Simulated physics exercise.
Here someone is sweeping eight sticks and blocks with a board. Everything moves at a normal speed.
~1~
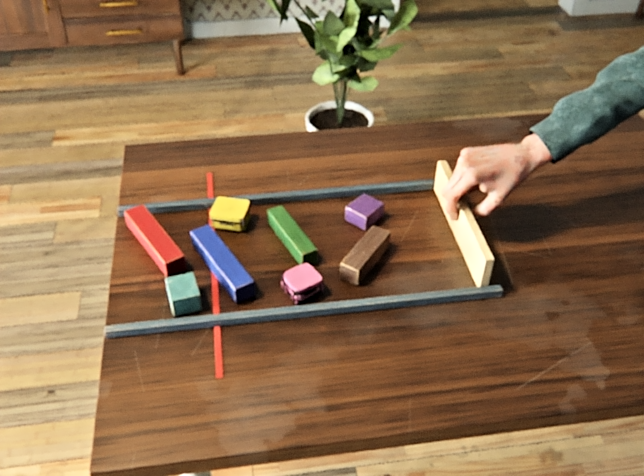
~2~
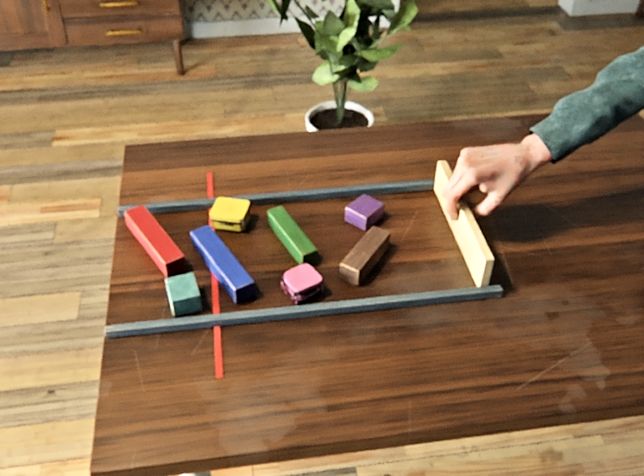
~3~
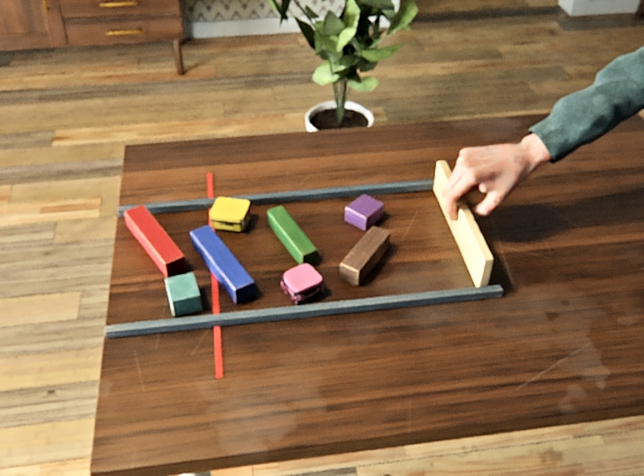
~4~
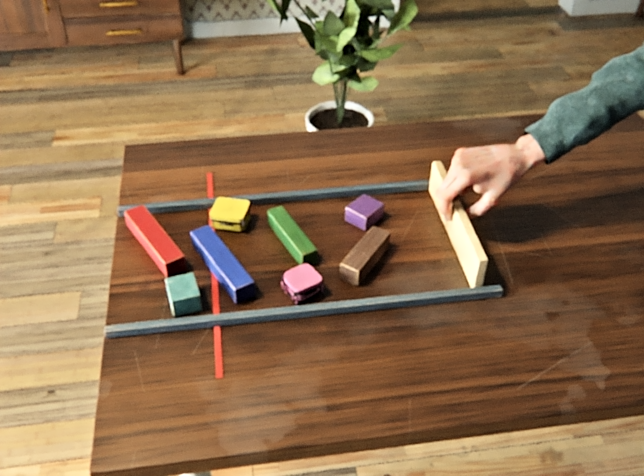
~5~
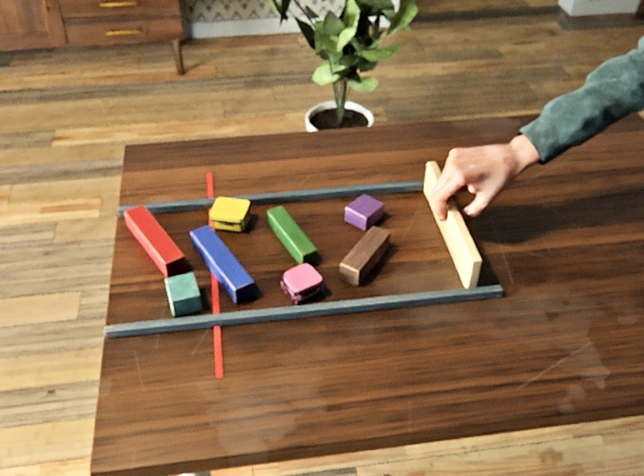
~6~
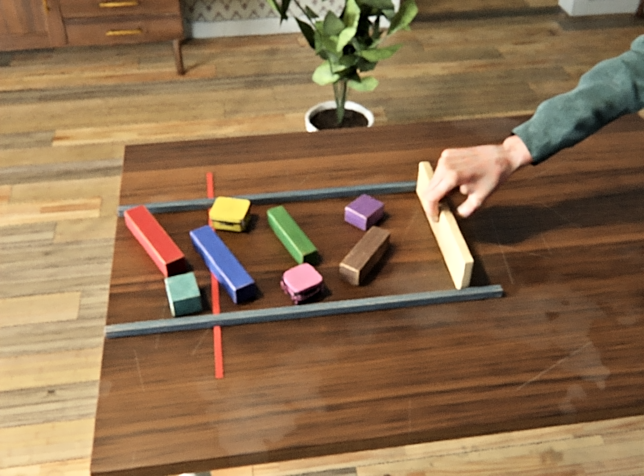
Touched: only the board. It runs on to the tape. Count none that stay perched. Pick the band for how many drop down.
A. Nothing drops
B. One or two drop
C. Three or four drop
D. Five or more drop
A, nothing drops.
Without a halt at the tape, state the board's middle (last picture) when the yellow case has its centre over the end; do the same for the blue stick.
Near (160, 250), then near (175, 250).
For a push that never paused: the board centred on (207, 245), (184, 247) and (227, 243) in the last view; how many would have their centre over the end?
Per position: 0 / 2 / 0.
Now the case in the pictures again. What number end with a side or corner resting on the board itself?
The count is 2.
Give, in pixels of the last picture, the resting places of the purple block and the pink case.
Close to (194, 222); the other close to (178, 297).
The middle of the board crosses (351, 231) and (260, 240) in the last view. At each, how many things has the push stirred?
First 2 and then 7.
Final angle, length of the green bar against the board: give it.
Around 10 degrees.
A little later, none off yet; red stick at rest near (155, 240); turquoise block at rest near (184, 295); blue stick at rest near (222, 263).
When it is over, the number that fall off is zero.
